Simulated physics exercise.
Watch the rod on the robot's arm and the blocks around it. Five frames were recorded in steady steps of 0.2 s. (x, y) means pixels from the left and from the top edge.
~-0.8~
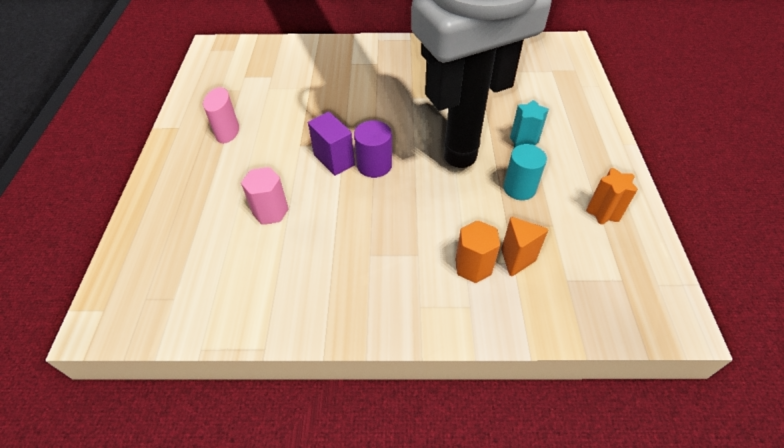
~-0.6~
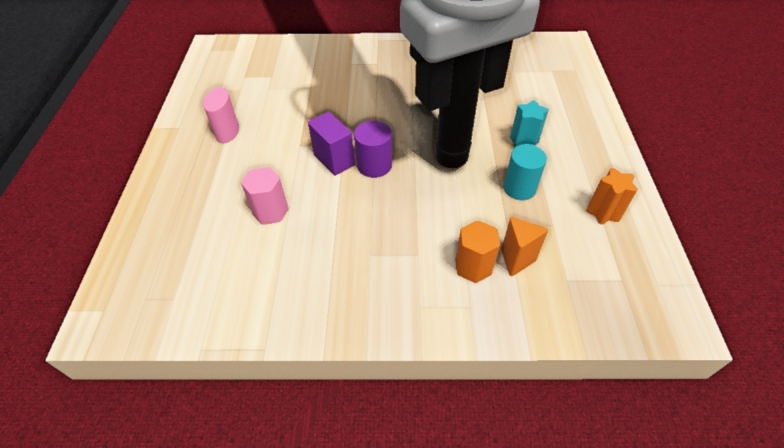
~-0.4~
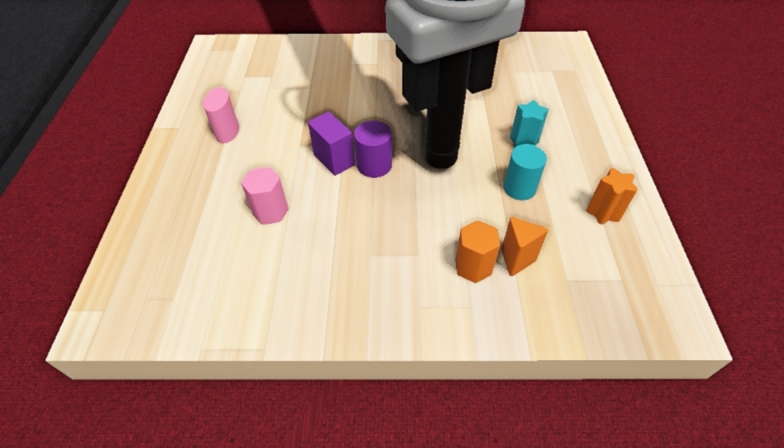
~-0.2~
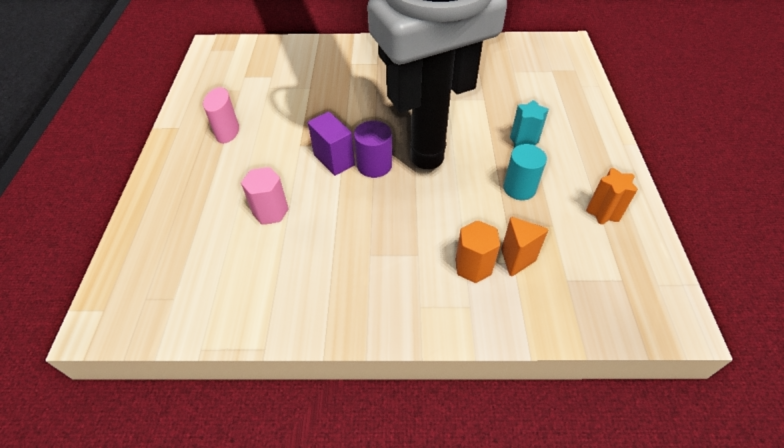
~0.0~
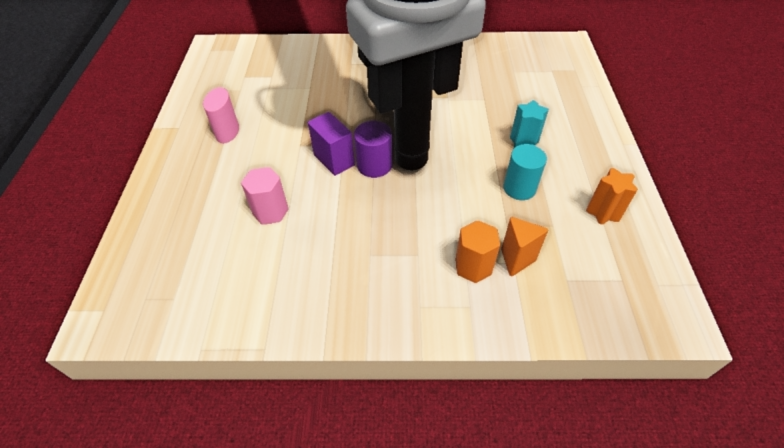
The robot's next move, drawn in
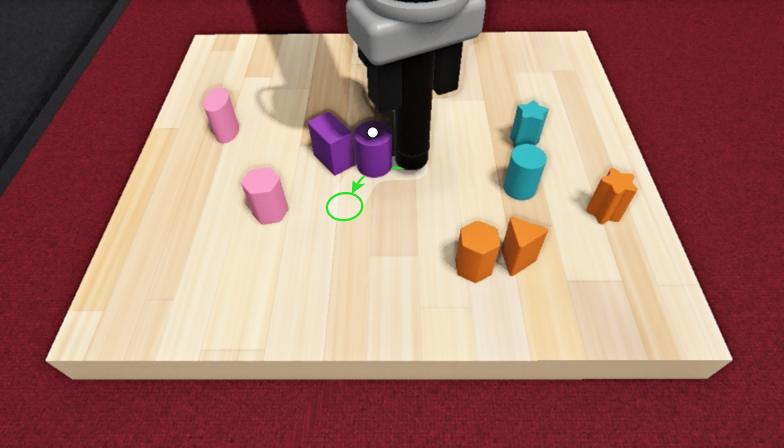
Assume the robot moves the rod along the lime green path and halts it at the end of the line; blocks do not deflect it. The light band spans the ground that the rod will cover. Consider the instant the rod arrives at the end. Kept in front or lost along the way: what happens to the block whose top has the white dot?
Left aside or behind.
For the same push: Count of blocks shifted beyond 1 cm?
The number will come to 2.
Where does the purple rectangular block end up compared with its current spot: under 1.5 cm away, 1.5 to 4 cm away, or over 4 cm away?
My estimate: In the 1.5 to 4 cm range.
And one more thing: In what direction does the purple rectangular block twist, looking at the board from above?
Overhead view: Clockwise.
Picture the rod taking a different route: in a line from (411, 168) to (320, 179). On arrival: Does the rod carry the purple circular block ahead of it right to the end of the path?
I'd say yes.
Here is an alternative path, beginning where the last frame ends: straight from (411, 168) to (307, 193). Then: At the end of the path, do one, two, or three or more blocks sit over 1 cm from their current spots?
Two get moved.
The line goes from (411, 168) via (381, 169) and (358, 184), ending at (345, 206); the dot is on the purple circular block.
On the path given first. Halfway along, rod at (366, 167); purple rectangular block at (301, 127), turned 70° clockwise; purple circular block at (327, 139).
At the end, rod at (344, 199); pink six-sided block unmoved; purple rectangular block at (300, 127), turned 70° clockwise; purple circular block at (320, 143).
